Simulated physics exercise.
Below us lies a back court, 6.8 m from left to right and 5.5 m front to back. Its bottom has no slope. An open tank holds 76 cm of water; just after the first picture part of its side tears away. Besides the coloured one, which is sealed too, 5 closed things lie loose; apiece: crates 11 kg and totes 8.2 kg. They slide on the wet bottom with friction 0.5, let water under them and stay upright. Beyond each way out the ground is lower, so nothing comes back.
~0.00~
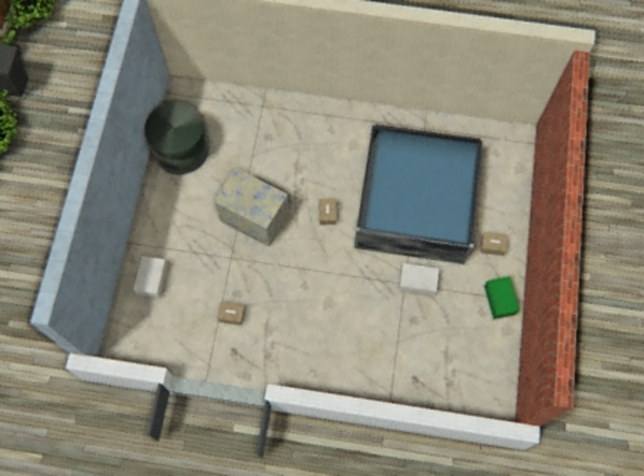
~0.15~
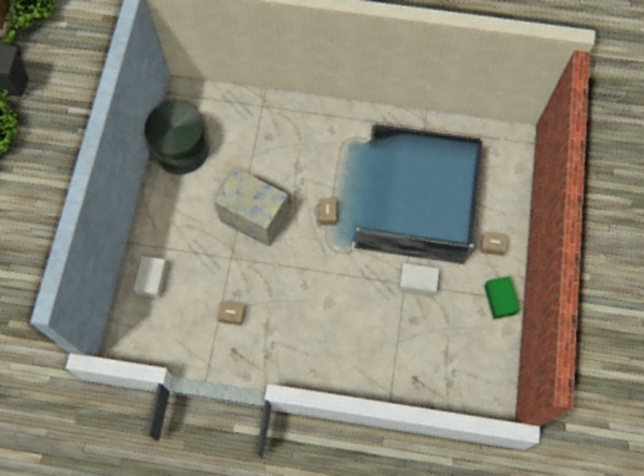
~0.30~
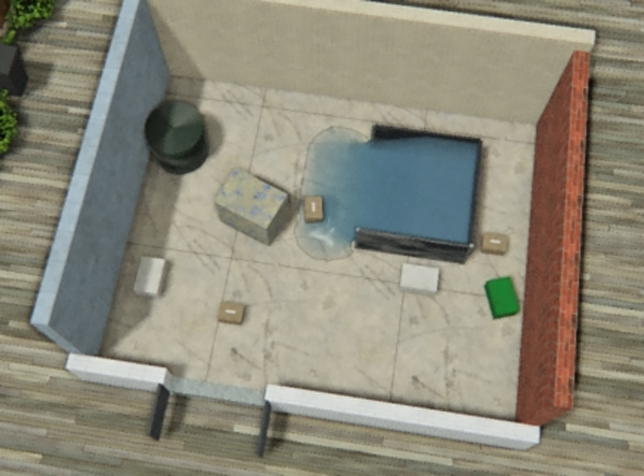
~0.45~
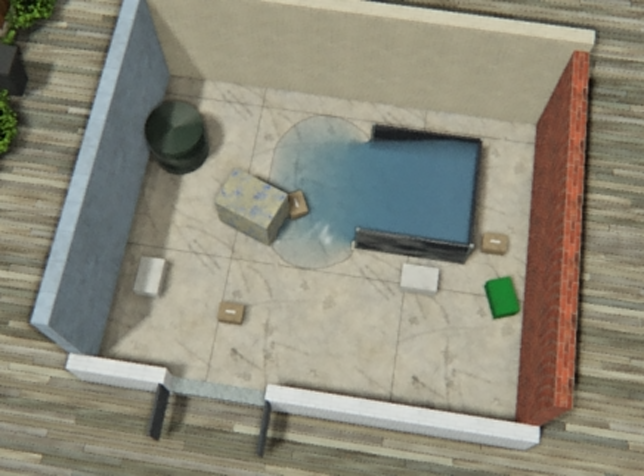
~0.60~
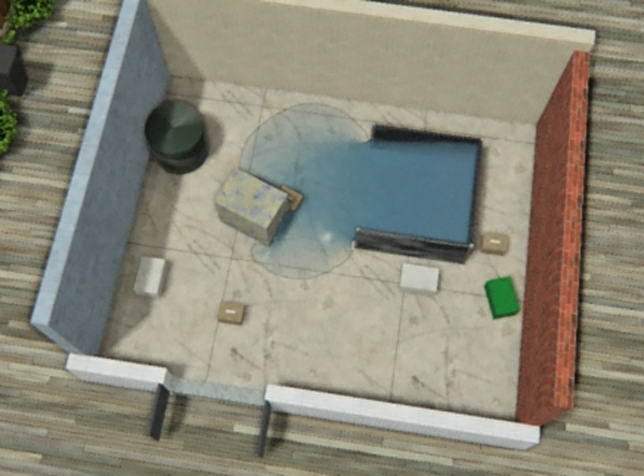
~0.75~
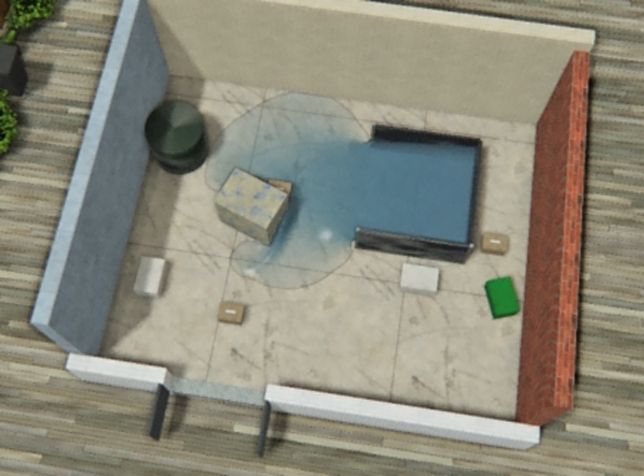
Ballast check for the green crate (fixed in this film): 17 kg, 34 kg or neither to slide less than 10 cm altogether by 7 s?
For it, the smaller load will do.
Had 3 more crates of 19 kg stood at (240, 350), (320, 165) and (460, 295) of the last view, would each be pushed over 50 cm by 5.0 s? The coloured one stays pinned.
In turn: Over, over, less.
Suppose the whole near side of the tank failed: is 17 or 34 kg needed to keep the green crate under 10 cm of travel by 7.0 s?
Then neither load is enough.
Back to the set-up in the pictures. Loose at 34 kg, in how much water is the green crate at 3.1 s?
About 0 cm.
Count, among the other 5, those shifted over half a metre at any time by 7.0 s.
That makes 3.
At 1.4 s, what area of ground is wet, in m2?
Some 17 m2.
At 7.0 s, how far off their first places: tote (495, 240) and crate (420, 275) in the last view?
In that order: 5 cm, 0 cm.
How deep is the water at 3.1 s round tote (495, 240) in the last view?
About 0 cm.
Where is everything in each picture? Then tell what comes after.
The green crate at (504, 295), on the bottom; 3.4 m2 under water; 0 of 6 have shifted, in the first picture.
The green crate at (504, 295), on the bottom; 4.6 m2 under water; 0 of 6 have shifted, in the second picture.
The green crate at (504, 295), on the bottom; 5.9 m2 under water; 1 of 6 have shifted, in the third picture.
The green crate at (504, 295), on the bottom; 7.6 m2 under water; 1 of 6 have shifted, in the fourth picture.
The green crate at (504, 295), on the bottom; 9.1 m2 under water; 1 of 6 have shifted, in the fifth picture.
The green crate at (504, 295), on the bottom; water covers 10.9 m2; 1 of 6 have shifted, in the sixth picture.
After 1.4 s the green crate would be 0 cm from its start with 17 kg and 0 cm from its start with 34 kg; 0 cm of water round it then.
After 3.1 s the green crate would be 0 cm from its start with 17 kg and 0 cm from its start with 34 kg; 0 cm of water round it then.
After 4.9 s the green crate would be 0 cm from its start with 17 kg and 0 cm from its start with 34 kg; 0 cm of water round it then.
After 7.0 s the green crate would be 0 cm from its start with 17 kg and 0 cm from its start with 34 kg; 2 cm of water round it then.
